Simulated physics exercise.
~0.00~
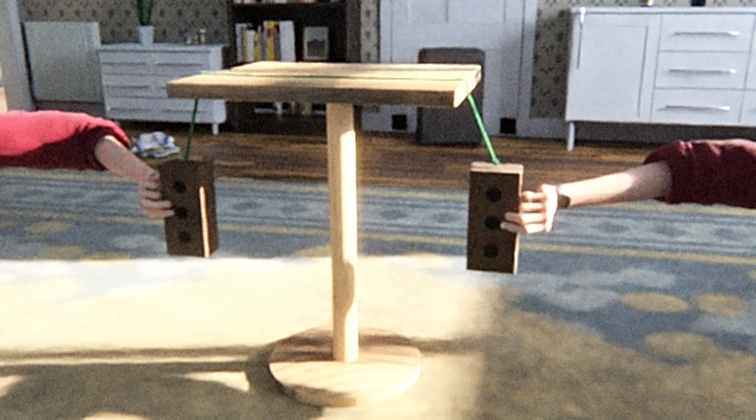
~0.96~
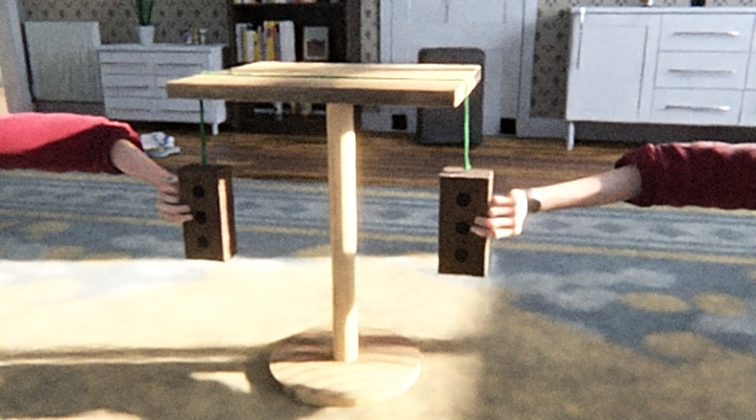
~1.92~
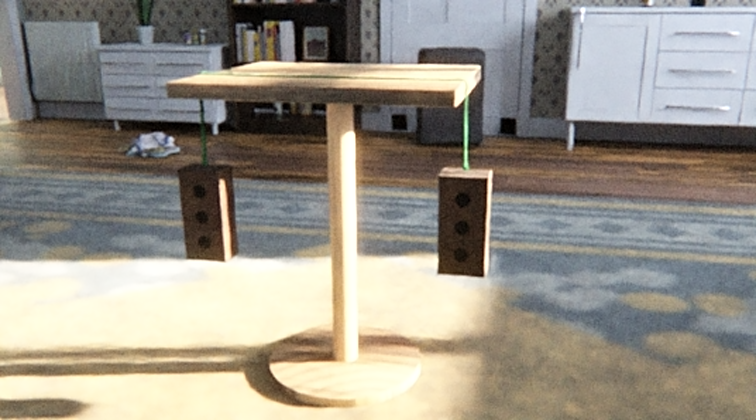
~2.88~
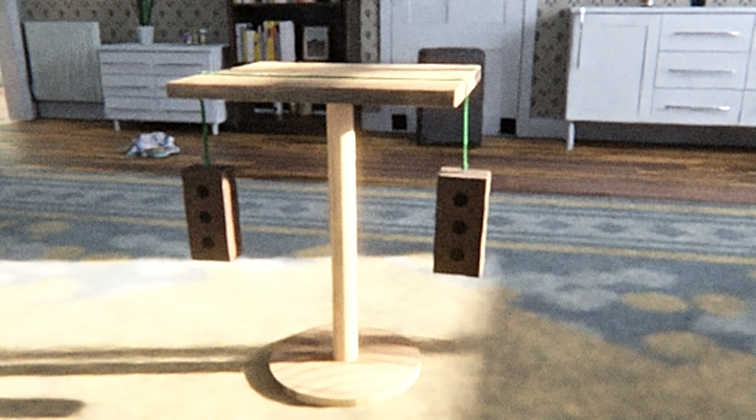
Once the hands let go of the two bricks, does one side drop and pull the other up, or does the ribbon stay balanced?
The ribbon stays balanced. Neither brick goes down, and both are left hanging on their own sides of the table.
Two dark bricks on a green ribbon running over a small wooden table were held by a hand on each side and moved inward. The hands let go and drew away, and both bricks stayed hanging at about the same heights.
